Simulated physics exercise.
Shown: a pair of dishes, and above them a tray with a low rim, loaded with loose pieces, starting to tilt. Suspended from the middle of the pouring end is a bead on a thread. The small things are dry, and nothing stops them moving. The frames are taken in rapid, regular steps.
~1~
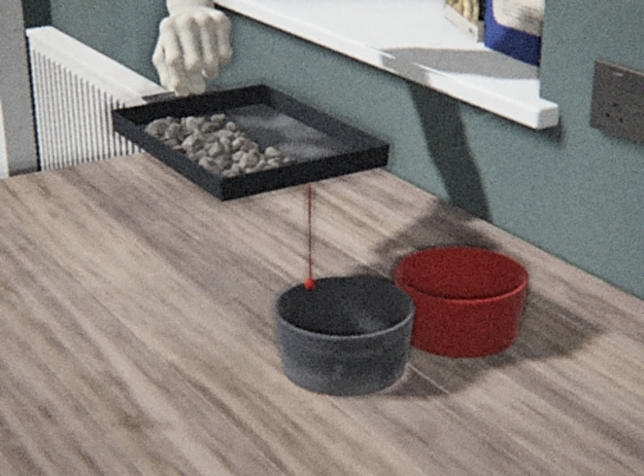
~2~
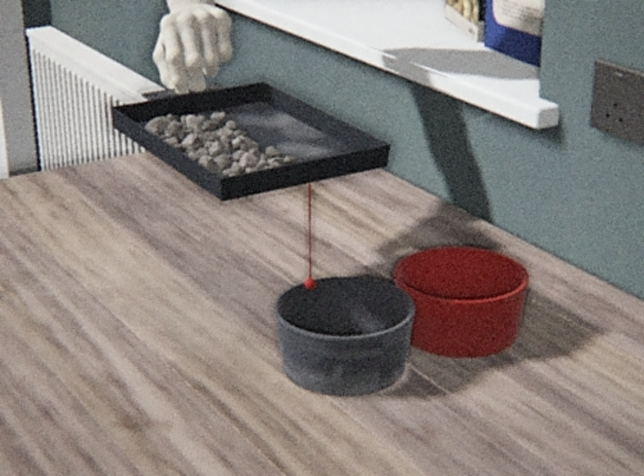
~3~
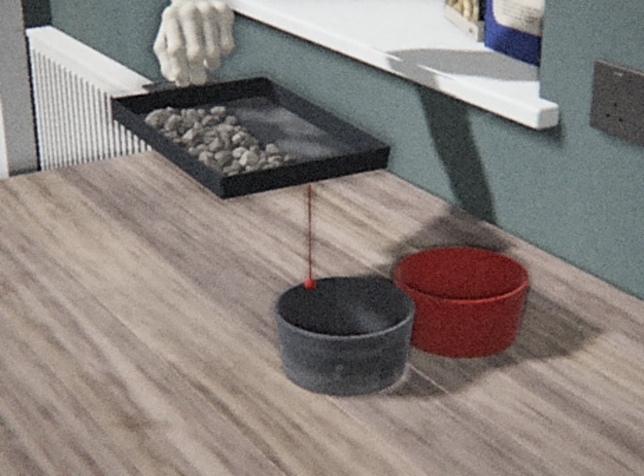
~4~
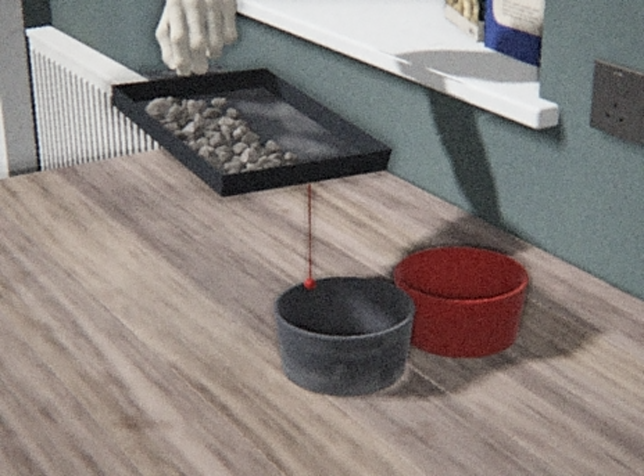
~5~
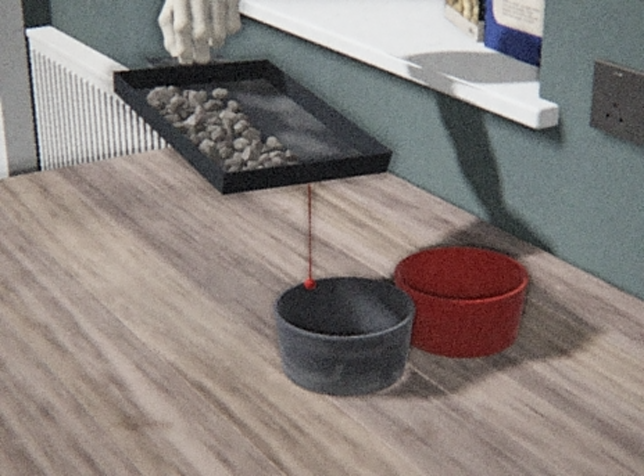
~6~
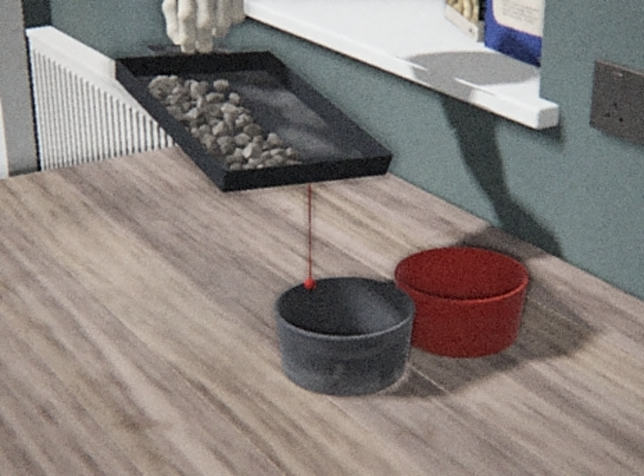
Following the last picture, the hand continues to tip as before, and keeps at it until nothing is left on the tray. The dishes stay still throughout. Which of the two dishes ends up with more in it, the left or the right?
The left one.
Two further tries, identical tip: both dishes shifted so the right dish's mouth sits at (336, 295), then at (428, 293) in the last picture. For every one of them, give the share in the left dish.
0% for the first placement, 20% for the second.
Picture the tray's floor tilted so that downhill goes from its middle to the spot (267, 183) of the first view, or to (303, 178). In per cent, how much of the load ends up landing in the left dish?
For the first aim it is 20 in a hundred, for the second 60 in a hundred.
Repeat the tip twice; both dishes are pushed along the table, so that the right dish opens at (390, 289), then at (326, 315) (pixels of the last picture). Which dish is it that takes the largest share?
Result for the first try: The dish on the right side; for the second: The dish on the right side.
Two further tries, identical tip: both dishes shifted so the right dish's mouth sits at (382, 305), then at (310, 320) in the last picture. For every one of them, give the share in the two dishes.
It would be roughly 80 per cent in the first placement and roughly 20 per cent in the second.
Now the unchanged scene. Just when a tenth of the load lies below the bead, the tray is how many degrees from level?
Tilt: Around 65 degrees.
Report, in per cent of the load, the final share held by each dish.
The left dish ends with 60 per cent of the load and the right dish with 20 per cent.
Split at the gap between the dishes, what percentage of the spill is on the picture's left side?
Near 60 in a hundred.
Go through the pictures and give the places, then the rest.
Corners of the pouring end near (221, 178) and (387, 144), level; middle of the load near (212, 150), bits of gravel; left dish near (382, 357); right dish near (501, 321); bead on its thread near (310, 284), in the first picture.
Corners of the pouring end near (222, 177) and (387, 144), level; middle of the load near (212, 149), in the second picture.
Corners of the pouring end near (222, 176) and (388, 146), tipped barely, lowest at the right corner; middle of the load near (212, 144), in the third picture.
Corners of the pouring end near (224, 174) and (389, 148), tipped a little, lowest at the right corner; middle of the load near (213, 138), in the fourth picture.
Corners of the pouring end near (225, 172) and (390, 151), tipped a little, lowest at the right corner; middle of the load near (213, 131), in the fifth picture.
Corners of the pouring end near (227, 170) and (390, 154), tipped a little, lowest at the right corner; middle of the load near (215, 125); left dish near (382, 357); right dish near (501, 321), in the sixth picture.
Shortly afterwards, tray tipped steeply; all but a few on the tray; a little in the air.
Next, tray tipped right over; near two thirds on the tray; a little in the left dish; a little in the right dish; a little outside both; a little in the air.
Some moments later, tray tipped past a quarter turn; near half in the left dish; near a quarter in the right dish; near a quarter outside both.
In the end, tray tipped past a quarter turn; near half in the left dish; near a quarter in the right dish; near a quarter outside both.
